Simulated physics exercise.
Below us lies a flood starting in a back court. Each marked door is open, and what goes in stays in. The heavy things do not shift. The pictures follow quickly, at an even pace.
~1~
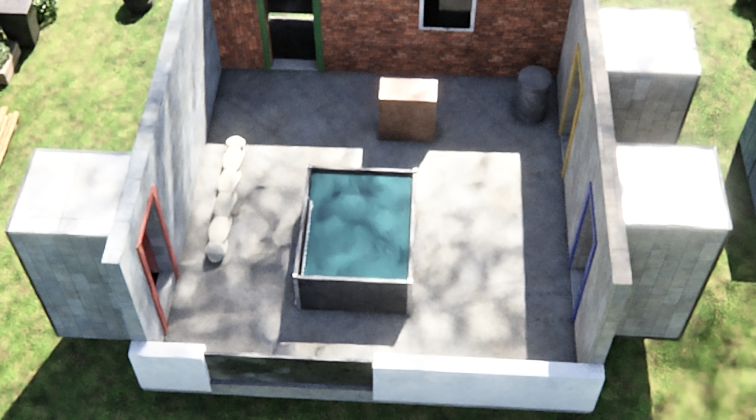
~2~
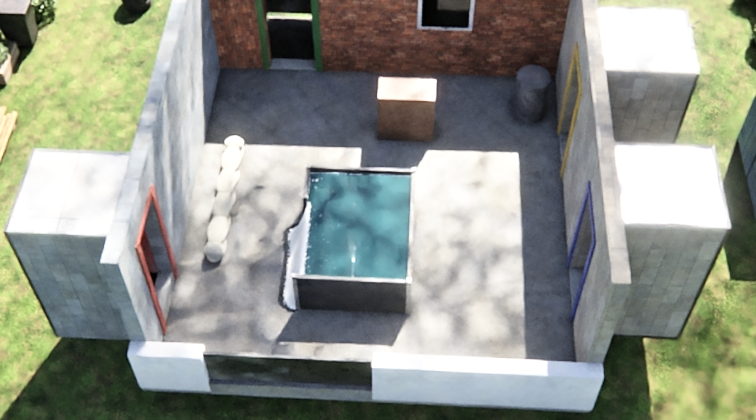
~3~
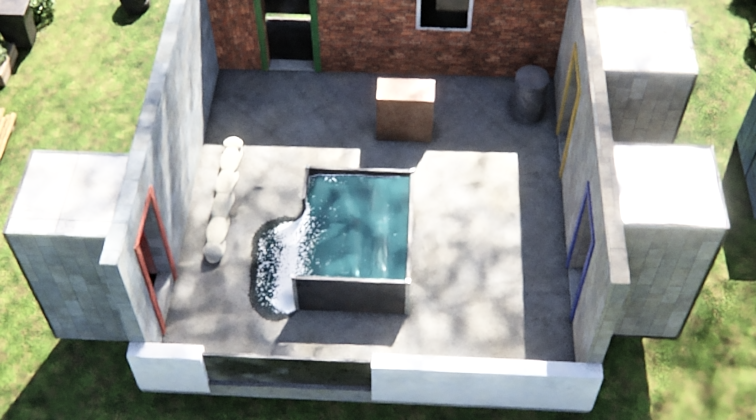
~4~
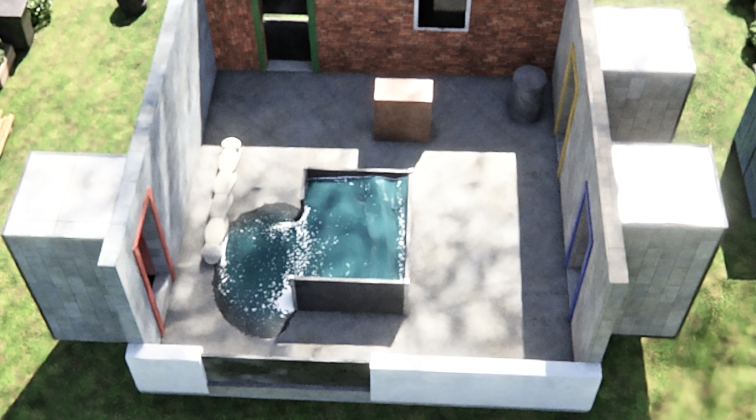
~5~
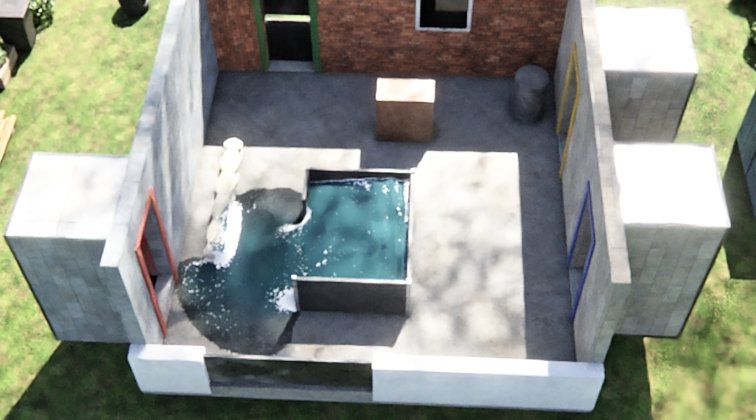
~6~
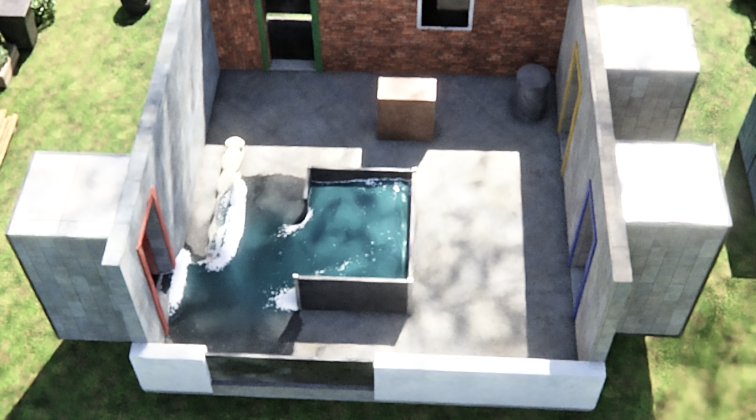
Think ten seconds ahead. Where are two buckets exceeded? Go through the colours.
In the end: The green door takes more than that; the yellow door stays under that; the blue door takes more than that; the red door takes more than that.
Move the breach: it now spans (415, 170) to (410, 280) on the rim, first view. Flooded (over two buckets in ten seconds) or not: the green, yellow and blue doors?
Green door lets less in; yellow door is over; blue door passes that mark.
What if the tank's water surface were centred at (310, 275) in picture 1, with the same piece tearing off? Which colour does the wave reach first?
First comes the one in red.
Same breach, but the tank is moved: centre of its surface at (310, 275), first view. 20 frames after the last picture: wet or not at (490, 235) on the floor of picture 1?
Answer: Free of water.
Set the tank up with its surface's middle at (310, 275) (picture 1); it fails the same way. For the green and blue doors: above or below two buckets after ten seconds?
Then: The green door takes more; the blue door stays under.
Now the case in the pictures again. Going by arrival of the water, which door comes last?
Last comes the one in yellow.
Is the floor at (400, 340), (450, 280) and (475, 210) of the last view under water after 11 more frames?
One after the other: Free of water, not flooded, no water.
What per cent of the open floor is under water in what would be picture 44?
Near 75 in a hundred.
A moment on, water covers 20 % of the floor; the green door not reached, the yellow door not reached, the blue door not reached, the red door over two buckets in.
Next, water covers 40 % of the floor; the green door under two buckets in, the yellow door not reached, the blue door not reached, the red door far over two buckets in.
Then, water covers 60 % of the floor; the green door over two buckets in, the yellow door not reached, the blue door not reached, the red door far over two buckets in.
Later, water covers 75 % of the floor; the green door far over two buckets in, the yellow door not reached, the blue door over two buckets in, the red door far over two buckets in.
In the end, water covers 95 % of the floor; the green door far over two buckets in, the yellow door under two buckets in, the blue door over two buckets in, the red door far over two buckets in.
